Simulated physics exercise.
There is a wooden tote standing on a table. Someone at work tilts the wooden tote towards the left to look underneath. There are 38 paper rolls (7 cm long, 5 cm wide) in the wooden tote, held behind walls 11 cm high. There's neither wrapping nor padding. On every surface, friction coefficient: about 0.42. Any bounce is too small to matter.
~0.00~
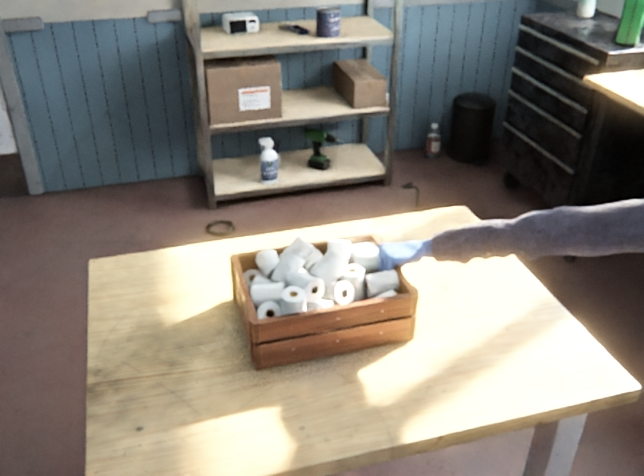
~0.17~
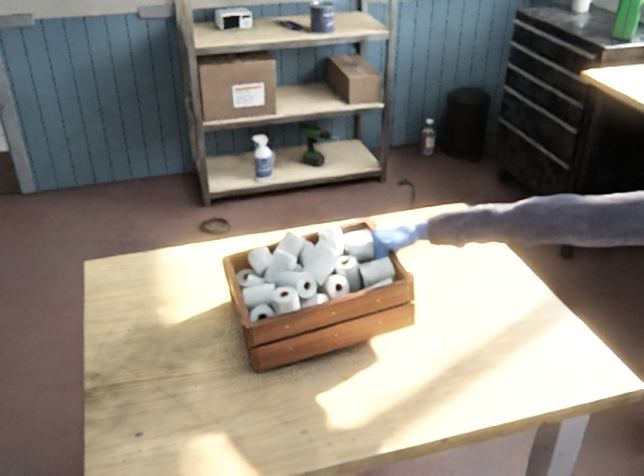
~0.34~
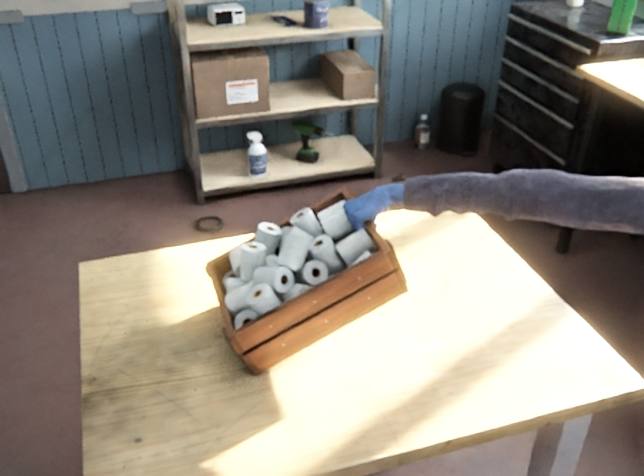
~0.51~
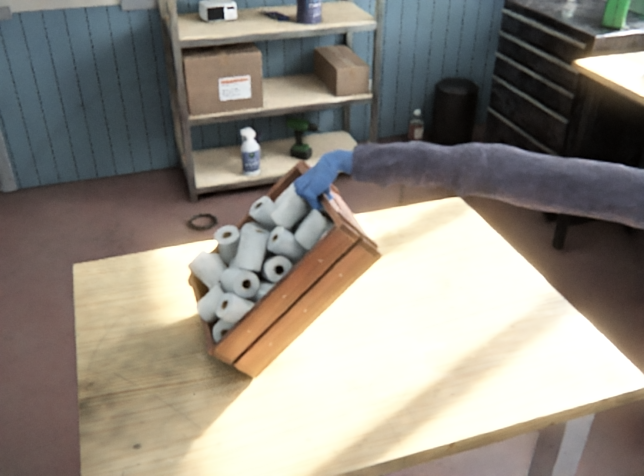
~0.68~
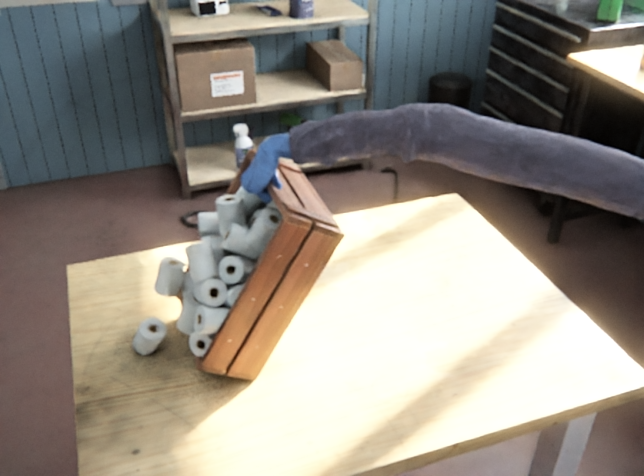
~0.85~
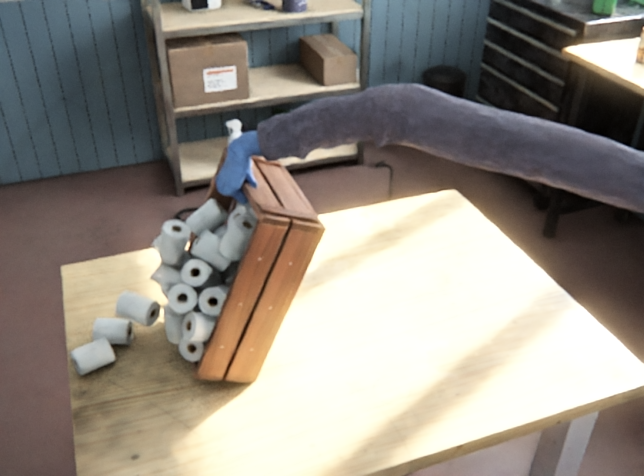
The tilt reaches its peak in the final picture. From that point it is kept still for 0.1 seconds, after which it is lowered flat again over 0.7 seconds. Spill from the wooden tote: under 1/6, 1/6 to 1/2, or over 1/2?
1/6 to 1/2.
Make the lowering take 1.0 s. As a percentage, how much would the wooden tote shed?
That wooden tote would end up losing 40 percent.
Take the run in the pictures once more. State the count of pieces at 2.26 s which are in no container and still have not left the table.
Around 12 in all.
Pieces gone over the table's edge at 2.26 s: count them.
About 3.
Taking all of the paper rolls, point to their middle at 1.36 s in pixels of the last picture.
Middle approx. (240, 298).
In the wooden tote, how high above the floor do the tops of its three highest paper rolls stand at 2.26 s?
14 centimetres high, more or less.
After 1.07 s, tilt 61°; wooden tote 29 in, 9 out.
After 1.36 s, tilt 25°; wooden tote 24 in, 14 out.
After 1.75 s, tilt 0°; wooden tote 23 in, 15 out.
Outcome (at 2.26 s), wooden tote 23 in, 15 out. Asked share, 15 of 38, 39 per cent.
